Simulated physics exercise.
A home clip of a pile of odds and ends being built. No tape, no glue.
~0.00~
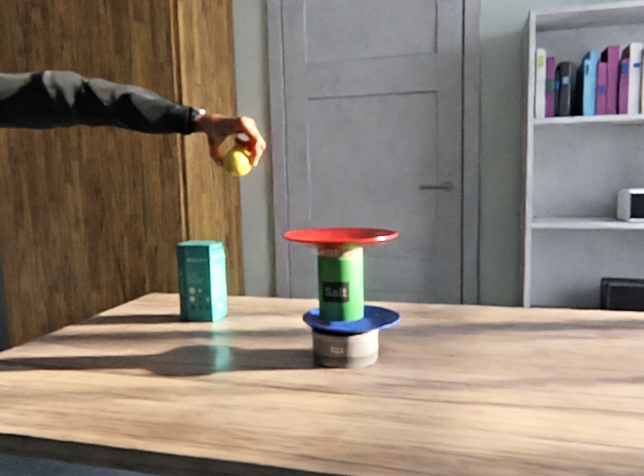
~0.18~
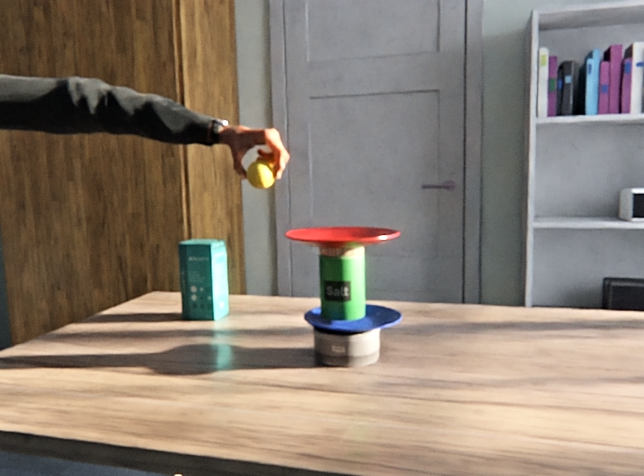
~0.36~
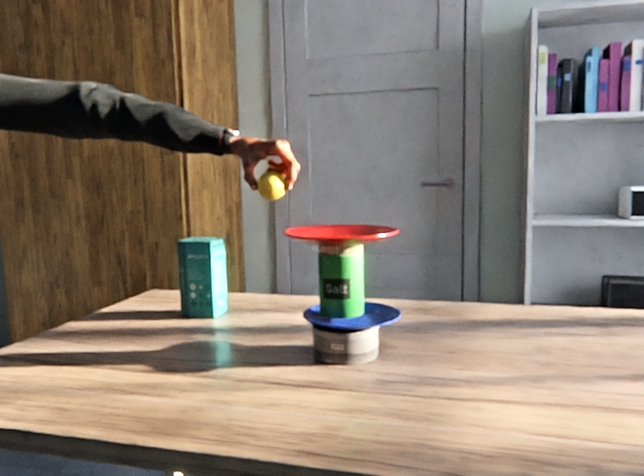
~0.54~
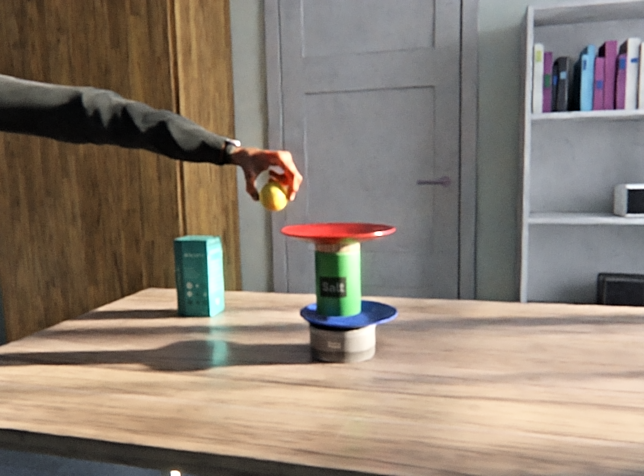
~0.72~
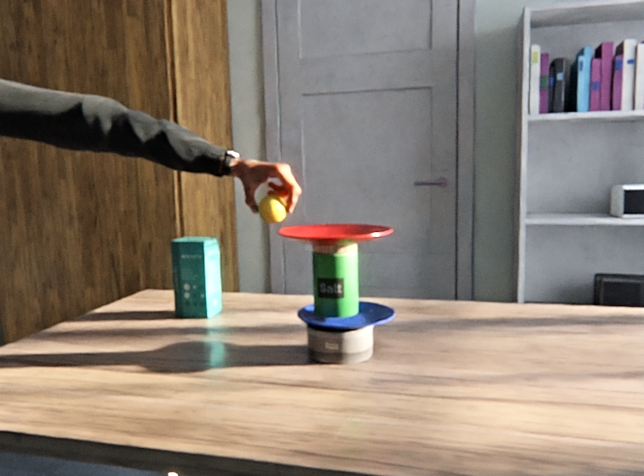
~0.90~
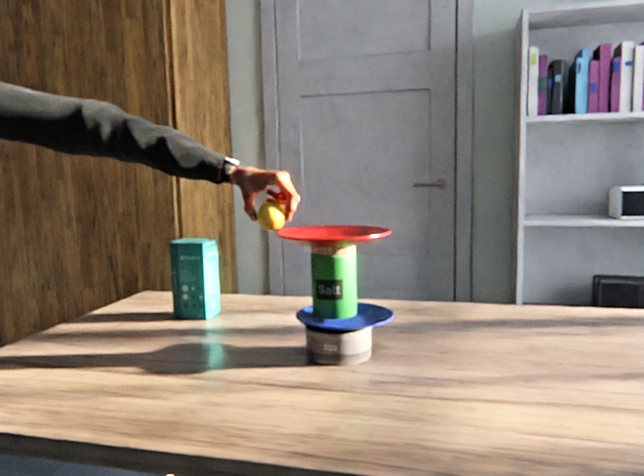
Yellow lemon in a hand moving right, then lowering to the left rim of a red plate atop a stack, still held.
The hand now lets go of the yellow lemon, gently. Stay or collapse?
The pile loses its balance.
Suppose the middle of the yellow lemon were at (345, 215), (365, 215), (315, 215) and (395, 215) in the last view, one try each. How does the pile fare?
First try: It holds; second try: It stays up; third try: It stays up; fourth try: It gives way.
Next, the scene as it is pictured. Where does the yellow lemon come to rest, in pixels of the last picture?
Around (233, 334).
After 1.20 s, yellow lemon now fallen.
After 1.30 s, things are still on the move.
After 2.10 s, nothing new.
In the end (4.0 s), fallen, yellow lemon; the other 5 unmoved. At the end, from the last picture's camera, yellow lemon near (233, 334). The pile comes apart.
